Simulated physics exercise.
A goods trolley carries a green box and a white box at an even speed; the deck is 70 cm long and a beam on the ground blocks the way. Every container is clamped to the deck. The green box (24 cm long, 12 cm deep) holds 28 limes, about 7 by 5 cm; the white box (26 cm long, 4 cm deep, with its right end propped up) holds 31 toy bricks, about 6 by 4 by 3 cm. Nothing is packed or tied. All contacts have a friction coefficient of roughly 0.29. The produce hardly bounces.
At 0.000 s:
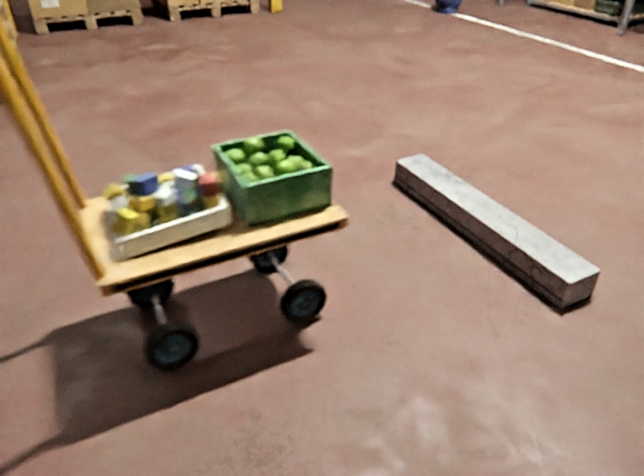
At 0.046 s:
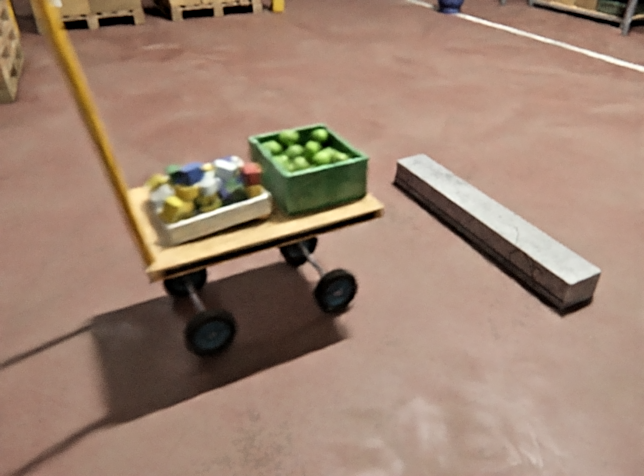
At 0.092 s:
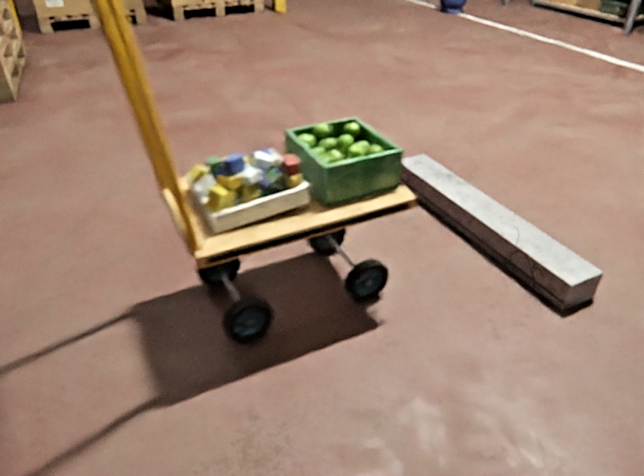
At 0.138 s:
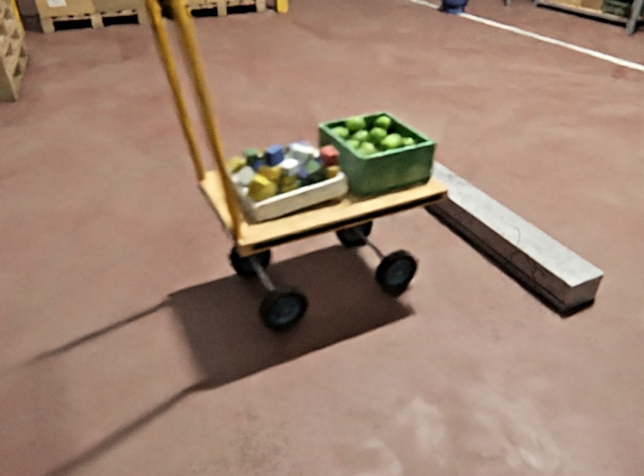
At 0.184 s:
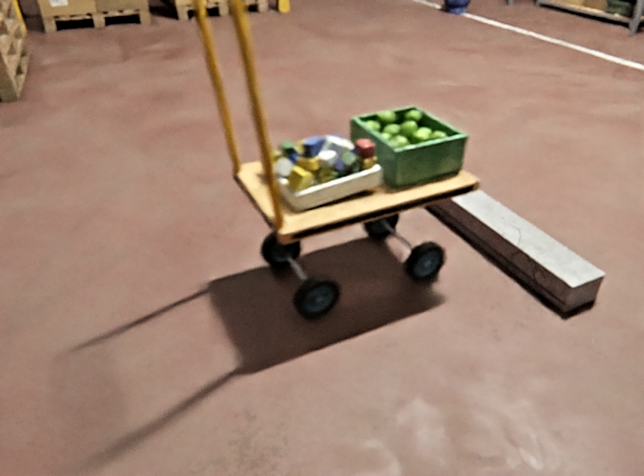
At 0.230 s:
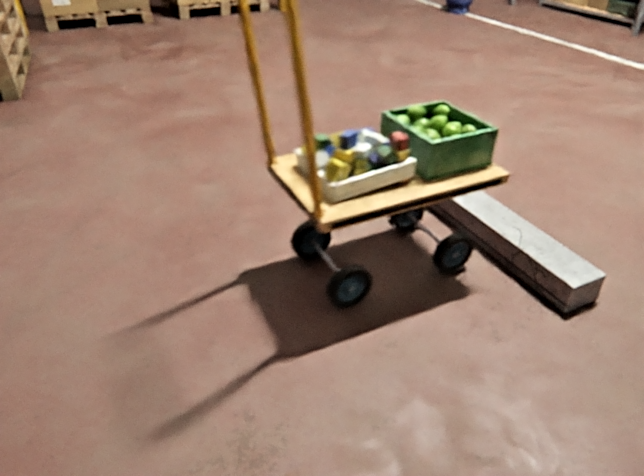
A wooden trolley with a yellow handle rolls steadily to the right across a reddish floor toward a long pale beam, carrying a white box of colourful blocks and a green box of limes, which stay in place on its deck.
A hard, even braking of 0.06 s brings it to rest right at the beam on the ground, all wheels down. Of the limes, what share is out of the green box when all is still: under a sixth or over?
Out of the green box go less than a sixth of the limes.
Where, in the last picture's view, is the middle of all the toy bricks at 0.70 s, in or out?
Near (403, 159).
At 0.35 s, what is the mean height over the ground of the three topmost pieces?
Some 60 cm up.
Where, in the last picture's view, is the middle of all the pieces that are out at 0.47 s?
Around (431, 116).
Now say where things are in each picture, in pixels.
In the first picture (each is followed by its nearest rim corner in this view), green box, (249, 185); white box, (125, 239); 74 cm short of the stop; none out.
In the second picture, green box, (290, 175); white box, (172, 226); 62 cm short of the stop.
In the third picture, green box, (329, 166); white box, (217, 215); 49 cm short of the stop.
In the fourth picture, green box, (366, 157); white box, (259, 204); 37 cm short of the stop.
In the fifth picture, green box, (401, 149); white box, (298, 194); 25 cm short of the stop.
In the sixth picture, green box, (435, 142); white box, (336, 185); 12 cm short of the stop; none out.
After 0.25 s, it begins to slow.
After 0.35 s, green box 28 in, 0 out and white box 26 in, 5 out.
After 0.47 s, green box 28 in, 0 out and white box 21 in, 10 out.
After 0.70 s, green box 28 in, 0 out and white box 19 in, 12 out.
Outcome (at 1.20 s), green box 28 in, 0 out and white box 19 in, 12 out. Asked share, 0 of 28, 0 per cent.
